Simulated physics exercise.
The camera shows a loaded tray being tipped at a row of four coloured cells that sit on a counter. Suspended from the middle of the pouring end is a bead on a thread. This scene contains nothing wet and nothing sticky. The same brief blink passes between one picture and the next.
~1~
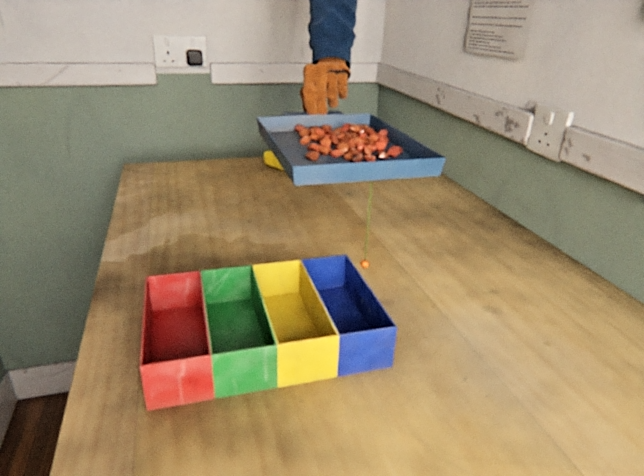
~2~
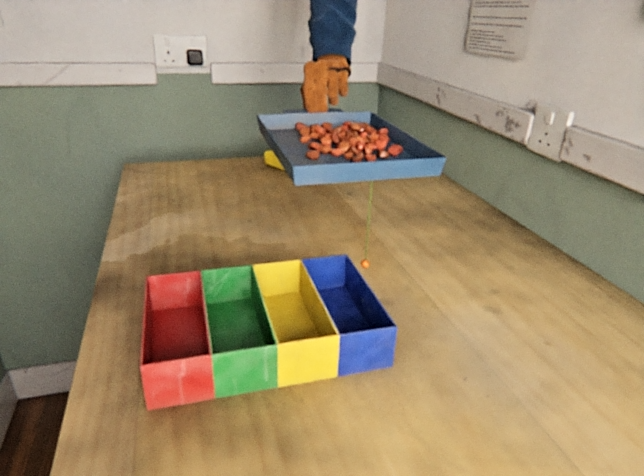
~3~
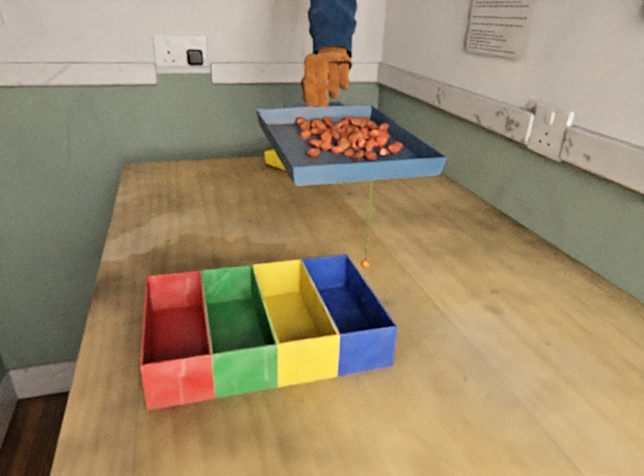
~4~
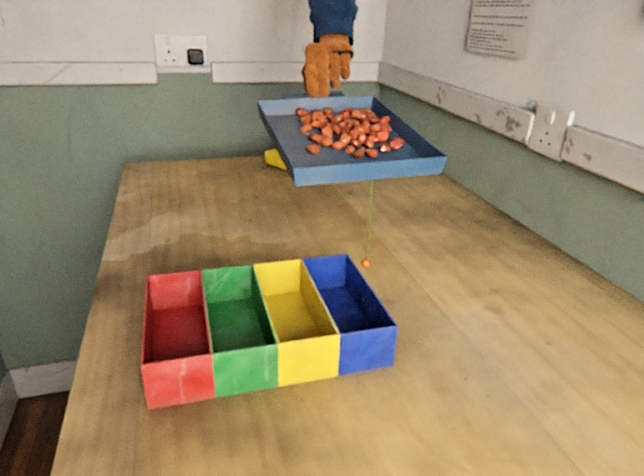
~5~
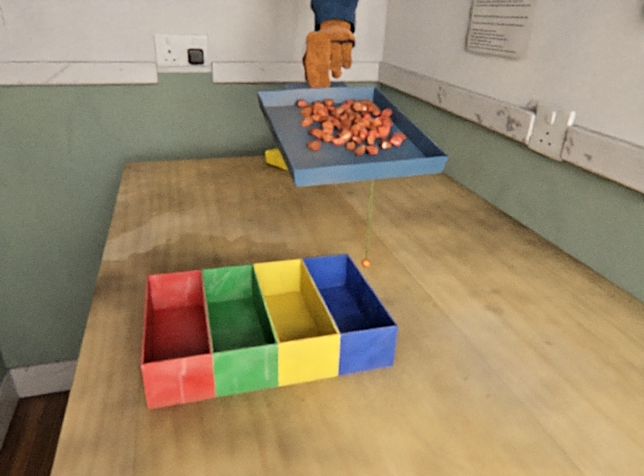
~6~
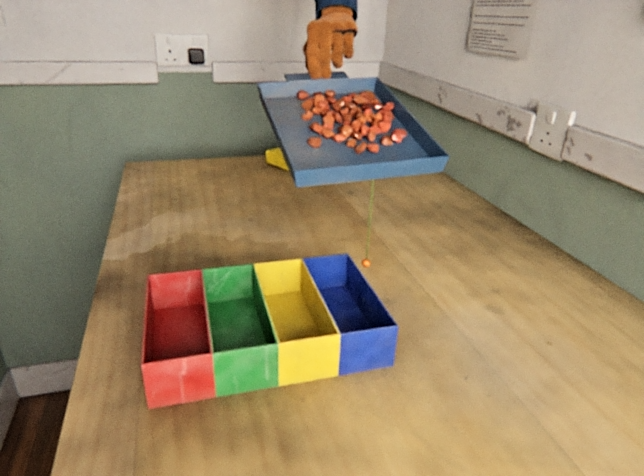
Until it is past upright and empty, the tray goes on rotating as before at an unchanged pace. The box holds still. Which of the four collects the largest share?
The blue one.
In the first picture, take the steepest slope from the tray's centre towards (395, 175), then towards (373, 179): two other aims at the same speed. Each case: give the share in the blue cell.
That comes to 0 per cent the first time and 20 per cent the second.
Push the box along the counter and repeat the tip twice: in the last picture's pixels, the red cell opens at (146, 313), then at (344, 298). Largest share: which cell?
One: The blue one. Two: Red.
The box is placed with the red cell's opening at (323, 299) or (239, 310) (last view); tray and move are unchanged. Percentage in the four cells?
First case: Some 100 %; second case: Some 100 %.
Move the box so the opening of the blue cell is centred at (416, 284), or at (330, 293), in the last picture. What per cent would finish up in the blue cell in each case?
Around 20 % followed by around 40 %.
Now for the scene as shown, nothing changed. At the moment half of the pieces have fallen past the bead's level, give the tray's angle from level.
The tilt then is about 110°.
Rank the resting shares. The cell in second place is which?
Yellow.
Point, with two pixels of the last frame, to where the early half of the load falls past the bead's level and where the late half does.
It passes near (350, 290) first and then near (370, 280).
Just after the last frame, tray tipped steeply; every one on the tray.
A moment on, tray tipped right over; roughly two thirds on the tray; about a tenth in the yellow cell; about a tenth in the blue cell; roughly a quarter falling or outside the box.
Further on, tray tipped past a quarter turn; roughly half in the blue cell; roughly a quarter in the yellow cell; roughly a quarter falling or outside the box.
When it is over, tray tipped past a quarter turn; roughly half in the blue cell; roughly a quarter in the yellow cell; not one in the red cell; not one in the green cell; roughly a quarter outside the box.
